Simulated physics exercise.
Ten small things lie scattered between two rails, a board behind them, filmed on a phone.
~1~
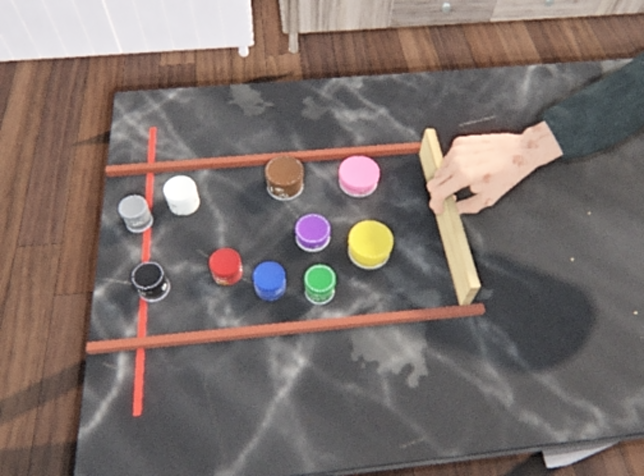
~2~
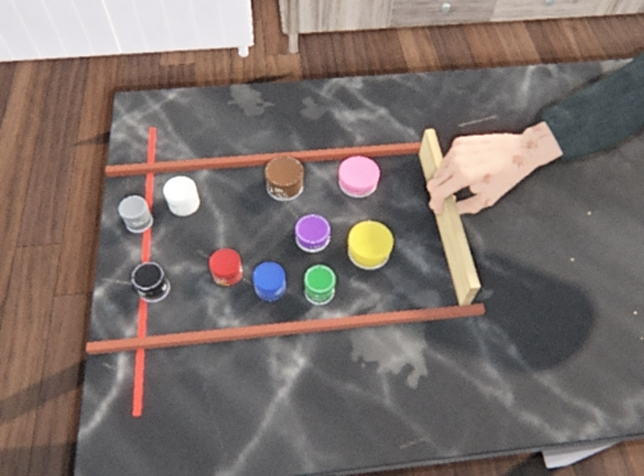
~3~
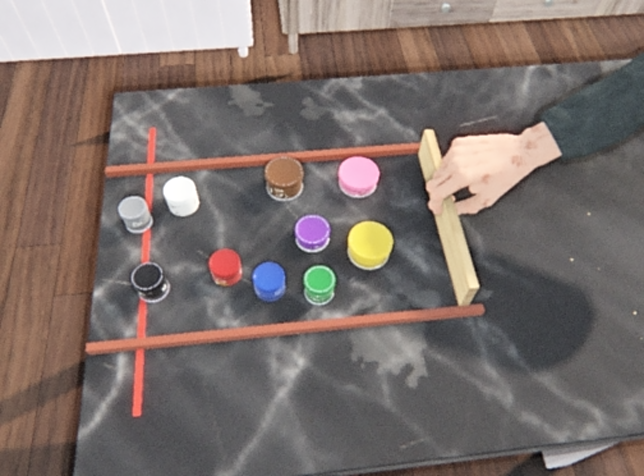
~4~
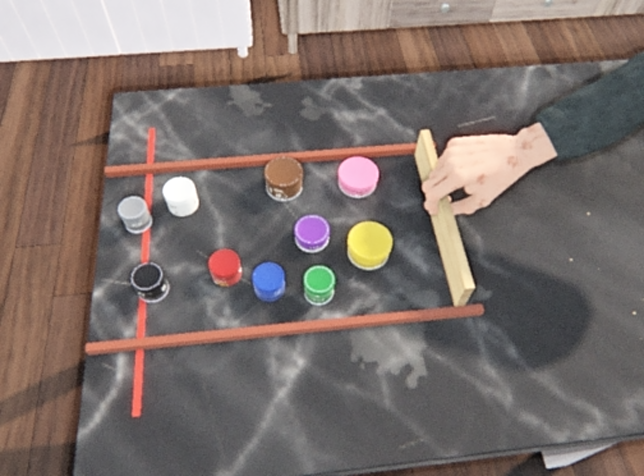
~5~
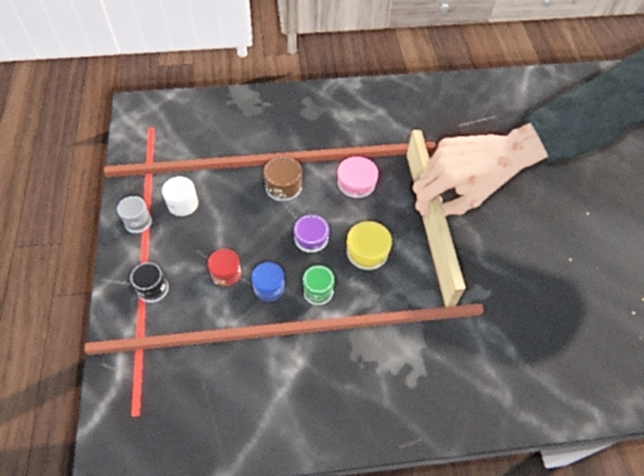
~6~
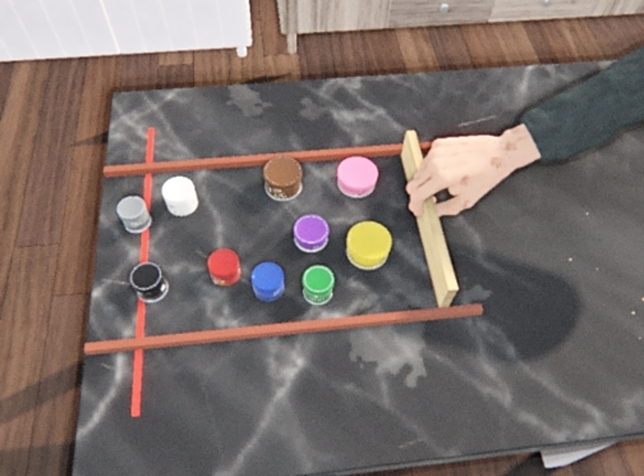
A wooden board, held by a hand, slides slightly left between rails toward scattered small pots.
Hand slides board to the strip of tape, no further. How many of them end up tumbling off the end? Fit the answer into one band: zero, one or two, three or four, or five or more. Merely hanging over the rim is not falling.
I would say three or four.
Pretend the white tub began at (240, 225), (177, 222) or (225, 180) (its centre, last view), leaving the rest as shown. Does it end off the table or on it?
Order of tries: Off, on, off.
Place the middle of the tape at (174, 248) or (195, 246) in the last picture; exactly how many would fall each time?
On the floor, 0 then 0.
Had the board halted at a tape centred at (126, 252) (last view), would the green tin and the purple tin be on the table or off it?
Green tin still up; purple tin still up.
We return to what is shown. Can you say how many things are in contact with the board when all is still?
Number: 4.
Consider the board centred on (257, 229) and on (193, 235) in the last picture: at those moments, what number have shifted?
I get 8 at the one place and 10 at the other.
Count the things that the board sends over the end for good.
Result - number fallen: 4.
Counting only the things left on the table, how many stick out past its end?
I'd put it at 2.
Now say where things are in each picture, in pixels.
Grey pot (136, 214); black pot (151, 282); white tub (182, 196); board (446, 213); tape (146, 250), in the first frame.
Black pot (151, 282); blue tub (270, 282), in the second frame.
White tub (182, 197); purple tin (312, 234), in the third frame.
Grey pot (136, 215); board (441, 214), in the fourth frame.
Black pot (150, 283); yellow tin (369, 246), in the fifth frame.
Grey pot (135, 215); black pot (149, 283); white tub (180, 197); board (427, 214); tape (144, 250), in the sixth frame.
Soon after, none off yet; grey pot at rest near (135, 215); black pot at rest near (149, 283); white tub at rest near (180, 197).
After that, none off yet; grey pot at rest near (135, 215); black pot at rest near (149, 283); white tub moving near (174, 199).
And then, none off yet; grey pot displaced a little near (121, 222); black pot displaced about its own width near (116, 297); white tub displaced about its own width near (149, 213).
In the end, the number that fall off is three or four; gone, brown pot, red tub, black pot and grey pot.
